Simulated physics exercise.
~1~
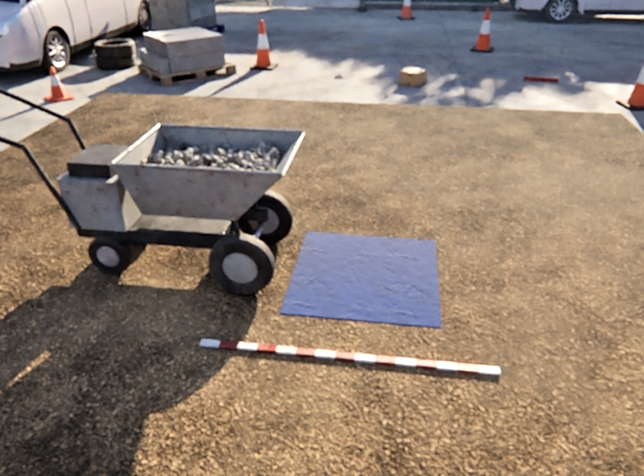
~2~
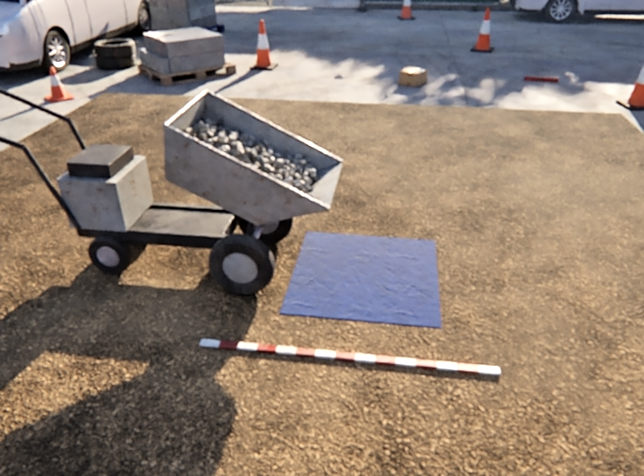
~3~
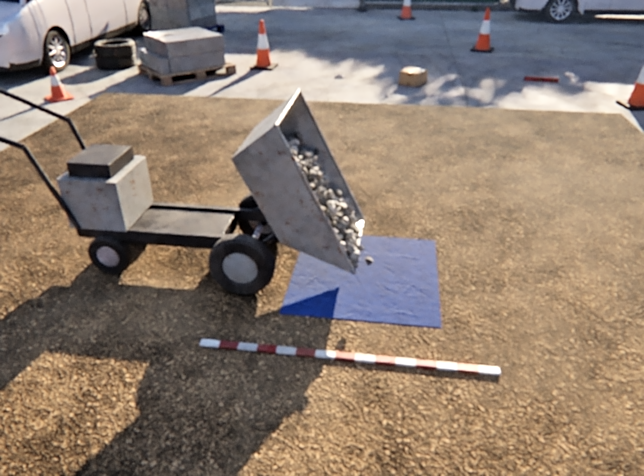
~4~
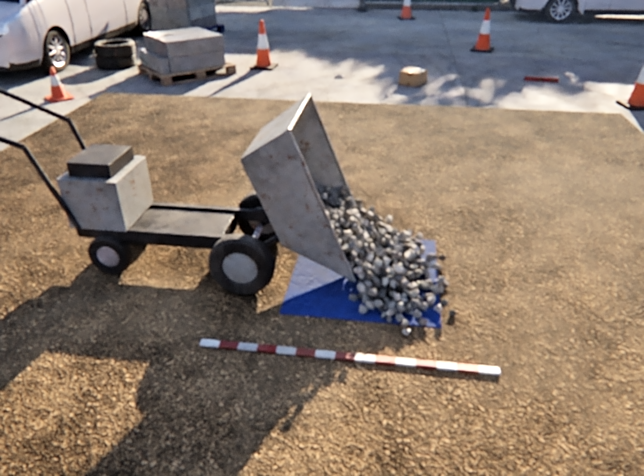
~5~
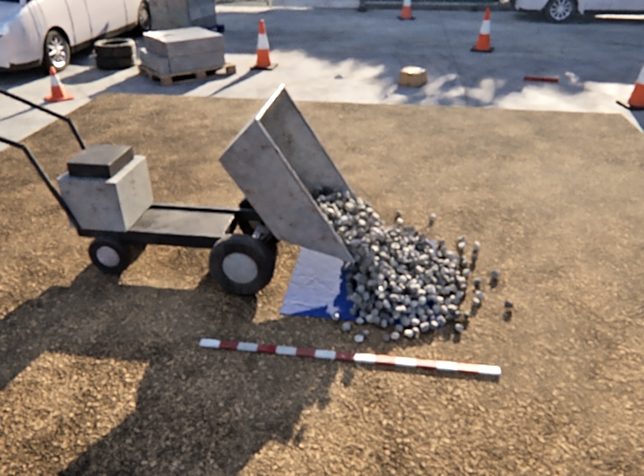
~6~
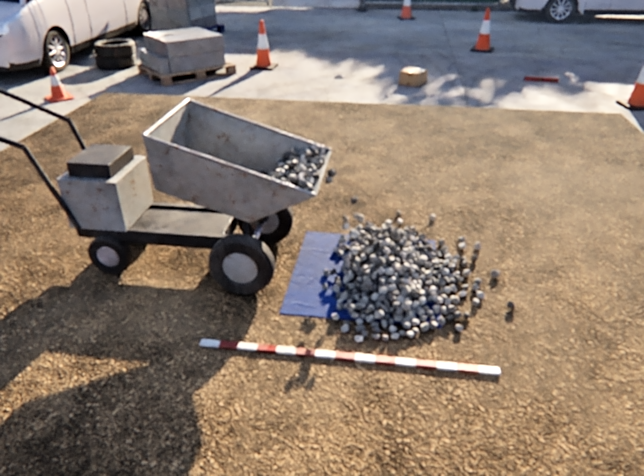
A grey tray full of small grey stones sits on a black-wheeled barrow at the left of a brown gravel patch, seen from slightly above in a sunlit yard. A blue sheet lies to its right, behind a red-and-white striped staff, with orange cones and parked white cars beyond. The tray tips steeply to the right, and the stones slide out, heaping over the sheet and spilling past its right edge. The tray then swings back most of the way, ending slightly tilted with some stones still at its front, beside the scattered pile.
